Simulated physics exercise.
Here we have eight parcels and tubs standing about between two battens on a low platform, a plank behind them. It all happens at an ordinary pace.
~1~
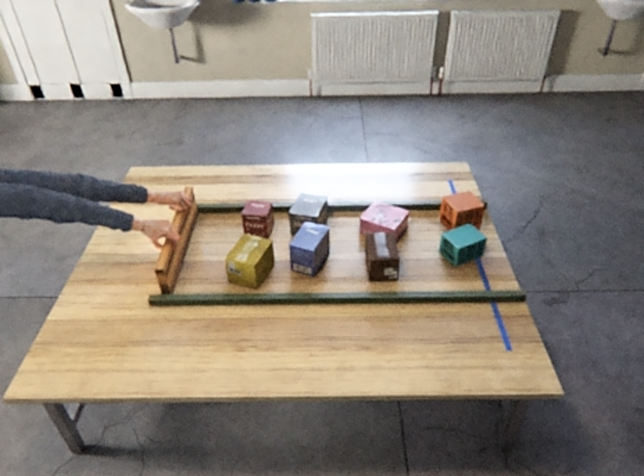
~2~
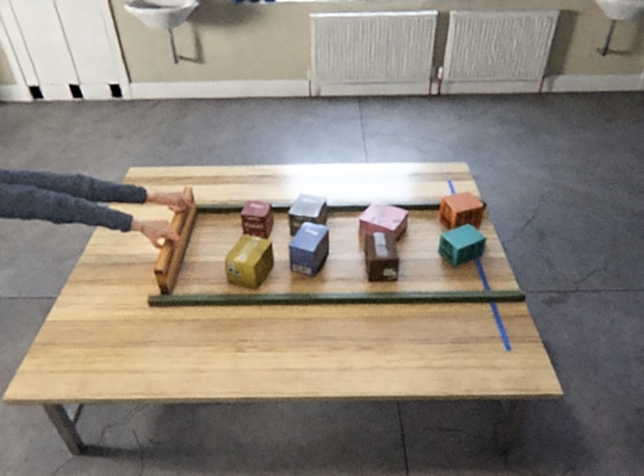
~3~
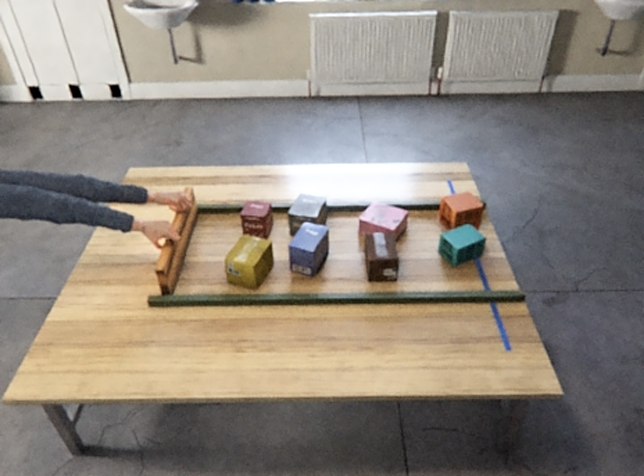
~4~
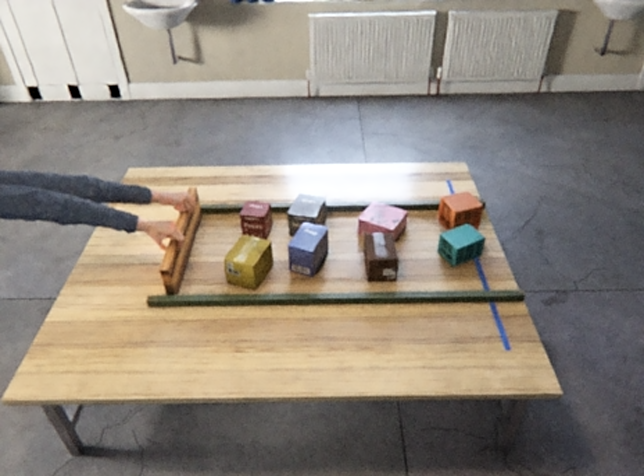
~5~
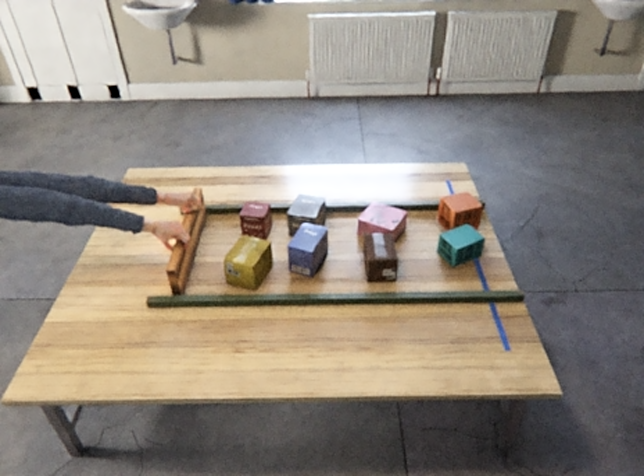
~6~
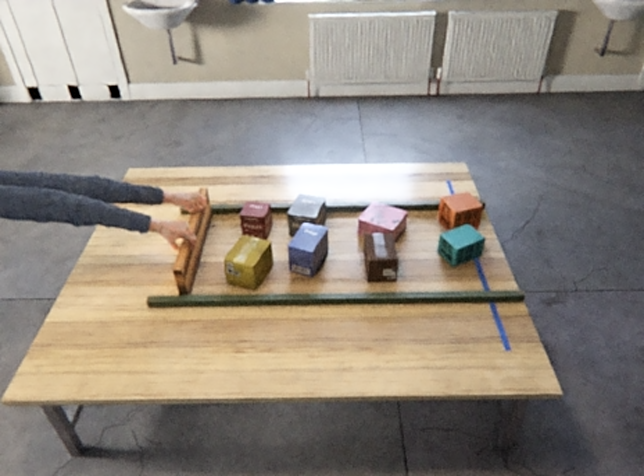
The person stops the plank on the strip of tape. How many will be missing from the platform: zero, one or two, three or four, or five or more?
The number that fall off is five or more.
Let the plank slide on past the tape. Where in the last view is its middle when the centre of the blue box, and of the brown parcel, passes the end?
About (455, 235), and (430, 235) for the other.
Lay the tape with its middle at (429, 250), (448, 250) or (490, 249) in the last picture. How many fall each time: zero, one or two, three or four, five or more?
Taking them in turn, either three or four; three or four; five or over.
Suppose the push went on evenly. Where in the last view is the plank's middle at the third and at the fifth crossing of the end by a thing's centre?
At (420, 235) for the third, at (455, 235) for the fifth.
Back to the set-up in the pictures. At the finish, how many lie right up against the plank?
In contact: 2.
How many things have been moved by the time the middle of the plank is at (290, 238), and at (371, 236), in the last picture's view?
The counts are 4 and 8.
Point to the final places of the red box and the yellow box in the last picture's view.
The red box stops around (480, 217); the yellow box around (498, 256).
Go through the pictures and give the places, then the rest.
In the first picture, orange crate (462, 213); turquoise crate (463, 245); pink box (384, 222); plank (179, 238); tape (474, 249).
In the second picture, turquoise crate (462, 245); grey box (308, 216).
In the third picture, pink box (383, 223); red box (257, 220).
In the fourth picture, orange crate (460, 213); plank (183, 239).
In the fifth picture, turquoise crate (461, 245); blue box (308, 250).
In the sixth picture, orange crate (460, 213); turquoise crate (461, 245); pink box (382, 223); plank (195, 239); tape (473, 249).
Soon after, none off yet; orange crate at rest near (460, 213); turquoise crate at rest near (461, 245); pink box at rest near (382, 223).
Then, none off yet; orange crate moving near (462, 213); turquoise crate at rest near (461, 245); pink box moved about its own width near (424, 218).
Further on, two off so far; orange crate falling near (520, 277); turquoise crate tipped well over near (525, 261); pink box moved well along near (487, 216).
At rest, the number that fall off is five or more; fallen, grey box, blue box, brown parcel, pink box, turquoise crate and orange crate.
